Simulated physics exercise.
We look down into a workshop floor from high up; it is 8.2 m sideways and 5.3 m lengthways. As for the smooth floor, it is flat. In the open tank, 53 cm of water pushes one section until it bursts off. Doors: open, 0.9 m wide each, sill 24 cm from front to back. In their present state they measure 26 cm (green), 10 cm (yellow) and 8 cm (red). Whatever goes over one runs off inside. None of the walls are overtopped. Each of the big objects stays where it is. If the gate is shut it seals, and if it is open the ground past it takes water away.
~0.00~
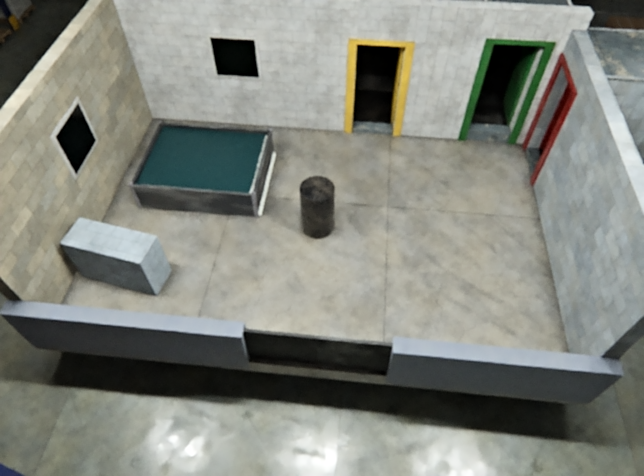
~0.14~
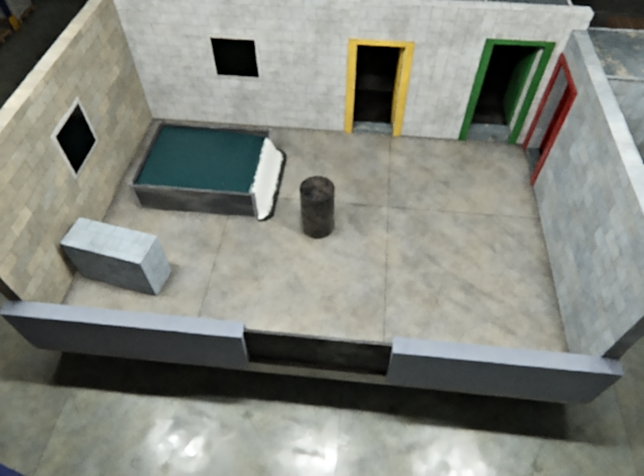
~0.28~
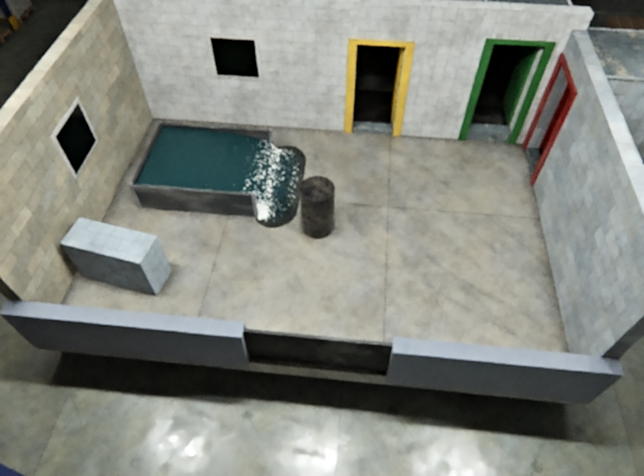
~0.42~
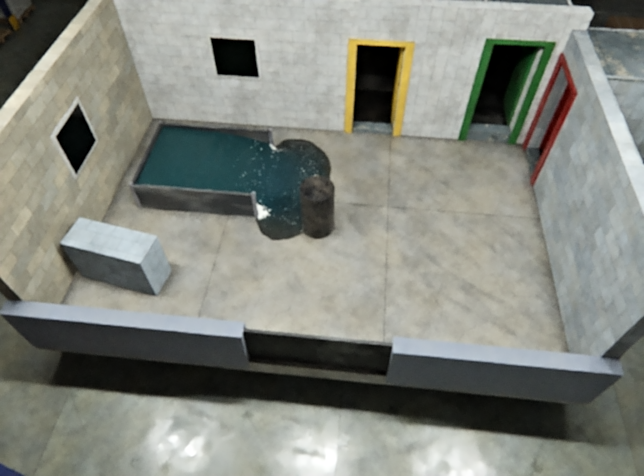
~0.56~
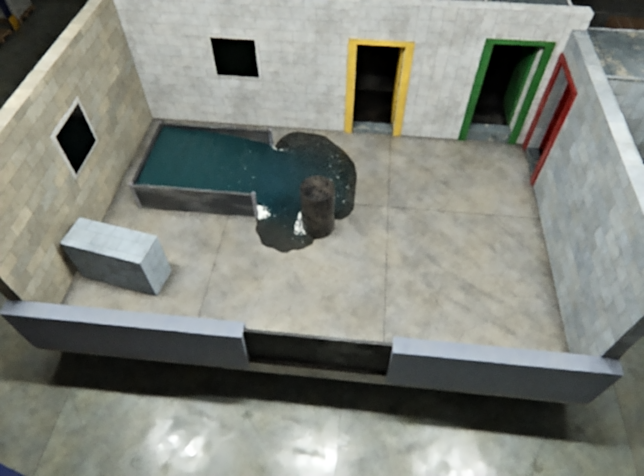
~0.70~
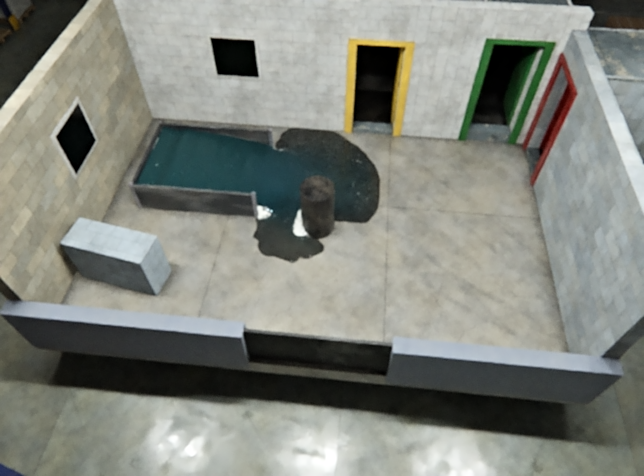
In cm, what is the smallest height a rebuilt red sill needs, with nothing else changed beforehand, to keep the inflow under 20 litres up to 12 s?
Close to 23 cm is just enough.
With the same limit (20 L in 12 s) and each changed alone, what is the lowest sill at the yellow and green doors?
Close to 7.5 cm (yellow) and close to 11.5 cm (green).
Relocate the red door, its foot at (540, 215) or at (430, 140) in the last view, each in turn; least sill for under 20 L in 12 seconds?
In turn: About 14.0 cm, about 8.5 cm.
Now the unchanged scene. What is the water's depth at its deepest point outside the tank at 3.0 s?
Roughly 30 cm.
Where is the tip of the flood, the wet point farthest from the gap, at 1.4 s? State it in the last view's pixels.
The farthest wet point sits near (486, 204) in the last view.
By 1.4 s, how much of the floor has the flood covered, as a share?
I'd say near 30 percent is wet.
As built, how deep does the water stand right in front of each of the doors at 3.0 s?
Green door 12 cm, yellow door 11 cm, red door 26 cm.
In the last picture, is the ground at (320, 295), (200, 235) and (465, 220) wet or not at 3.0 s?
Spot one awash, spot two bone dry, spot three awash.
After 1.4 s water covers 30 % of the floor, deepest (29 cm) near (305, 218); it has not reached the red door.
After 3.0 s water covers 60 % of the floor, deepest (30 cm) near (523, 157); 26 cm at the red door, 34 litres in over its 8 cm sill.
After 12.0 s water covers 90 % of the floor, deepest (11 cm) near (60, 328); 3 cm at the red door, 253 litres in over its 8 cm sill.
At the red door as built, the water arrived by 2.2 s and peaked near 27 cm at 3.4 s.
With a sill of 21 cm, 34 litres would have come in within the 12 s; with 28.5 cm, 4 litres. So under 20 litres takes about 23 cm.
